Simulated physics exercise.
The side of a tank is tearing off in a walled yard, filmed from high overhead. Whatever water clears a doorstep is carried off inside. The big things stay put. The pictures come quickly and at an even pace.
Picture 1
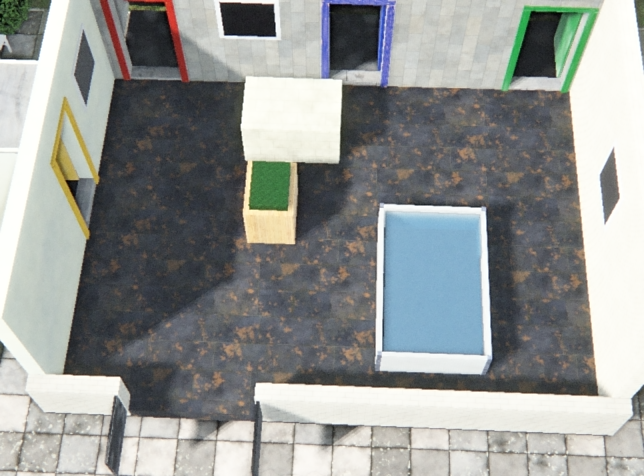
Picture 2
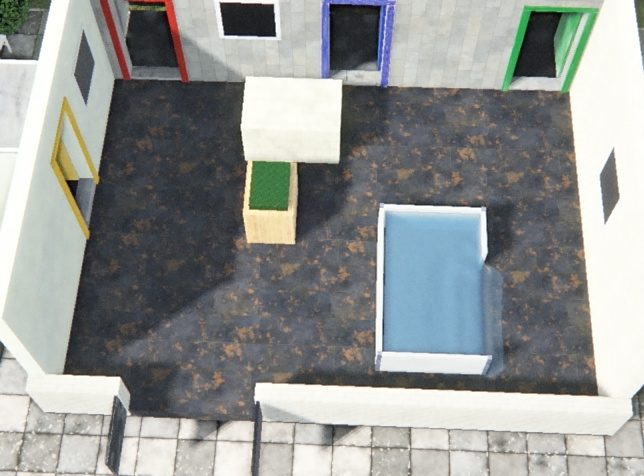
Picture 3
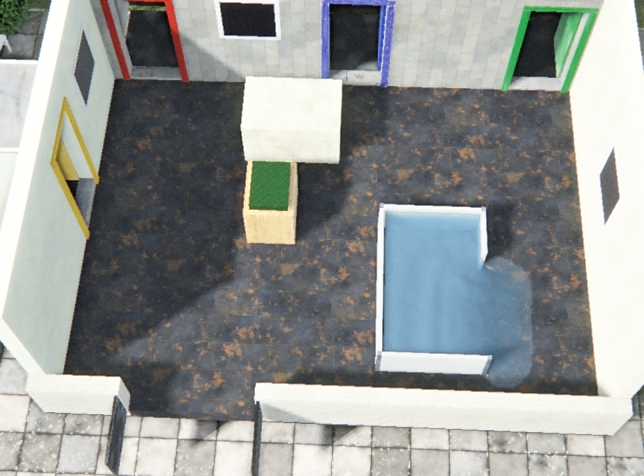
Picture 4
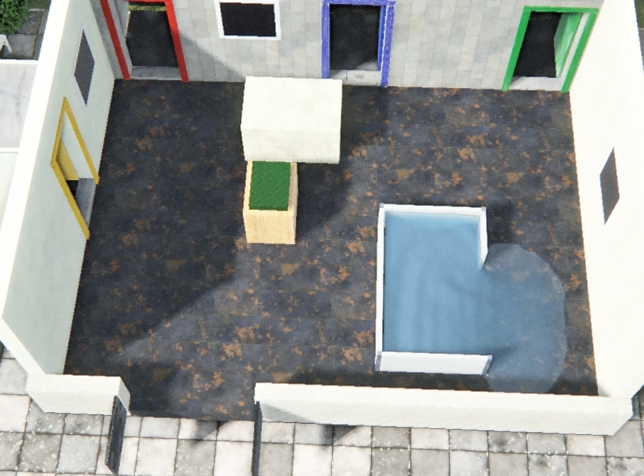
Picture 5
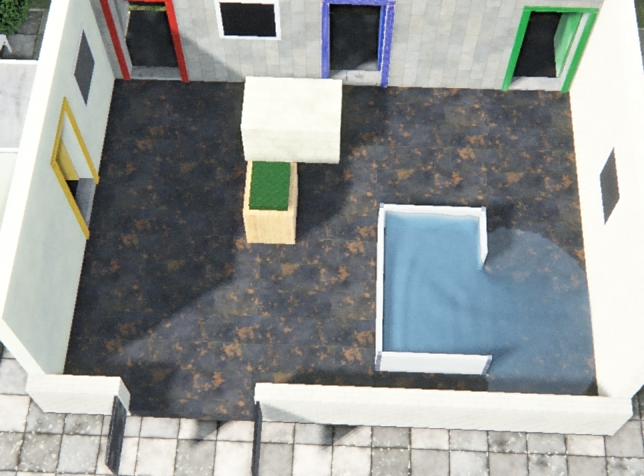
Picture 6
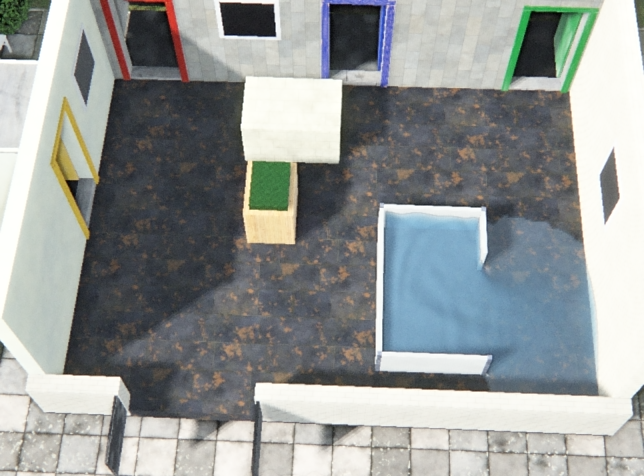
Blue water pours through the tank's broken right side and spreads across the dark yard floor.
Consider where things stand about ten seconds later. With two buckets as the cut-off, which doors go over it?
As I see it, the blue door does not go over two buckets; the yellow door does not go over two buckets; the green door goes over two buckets; the red door does not go over two buckets.
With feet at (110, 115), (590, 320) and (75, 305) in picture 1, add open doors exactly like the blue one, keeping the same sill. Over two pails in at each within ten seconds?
In that order: Keeps below it, passes that mark, is under.
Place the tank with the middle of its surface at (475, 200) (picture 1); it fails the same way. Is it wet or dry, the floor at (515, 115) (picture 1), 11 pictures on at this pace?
Submerged.
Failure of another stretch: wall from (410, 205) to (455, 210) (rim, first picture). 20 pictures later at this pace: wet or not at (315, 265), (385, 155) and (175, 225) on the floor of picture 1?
Untouched, submerged, untouched.
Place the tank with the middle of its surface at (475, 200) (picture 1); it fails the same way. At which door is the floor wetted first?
That is the green one.
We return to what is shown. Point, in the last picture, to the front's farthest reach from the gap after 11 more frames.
I'd point to (563, 104).
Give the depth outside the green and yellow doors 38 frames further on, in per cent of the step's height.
First around 260 percent, second around 10 percent.
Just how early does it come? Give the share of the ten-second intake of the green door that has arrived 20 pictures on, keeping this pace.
Roughly 20 percent.
A moment on, water covers 10 % of the floor; the blue door not reached, the yellow door not reached, the green door not reached, the red door not reached.
Next, water covers 20 % of the floor; the blue door not reached, the yellow door not reached, the green door not reached, the red door not reached.
Then, water covers 40 % of the floor; the blue door not reached, the yellow door not reached, the green door over two buckets in, the red door not reached.
Later, water covers 60 % of the floor; the blue door wet at the sill, nothing in, the yellow door wet at the sill, nothing in, the green door far over two buckets in, the red door not reached.
In the end, water covers 90 % of the floor; the blue door wet at the sill, nothing in, the yellow door wet at the sill, nothing in, the green door far over two buckets in, the red door wet at the sill, nothing in.
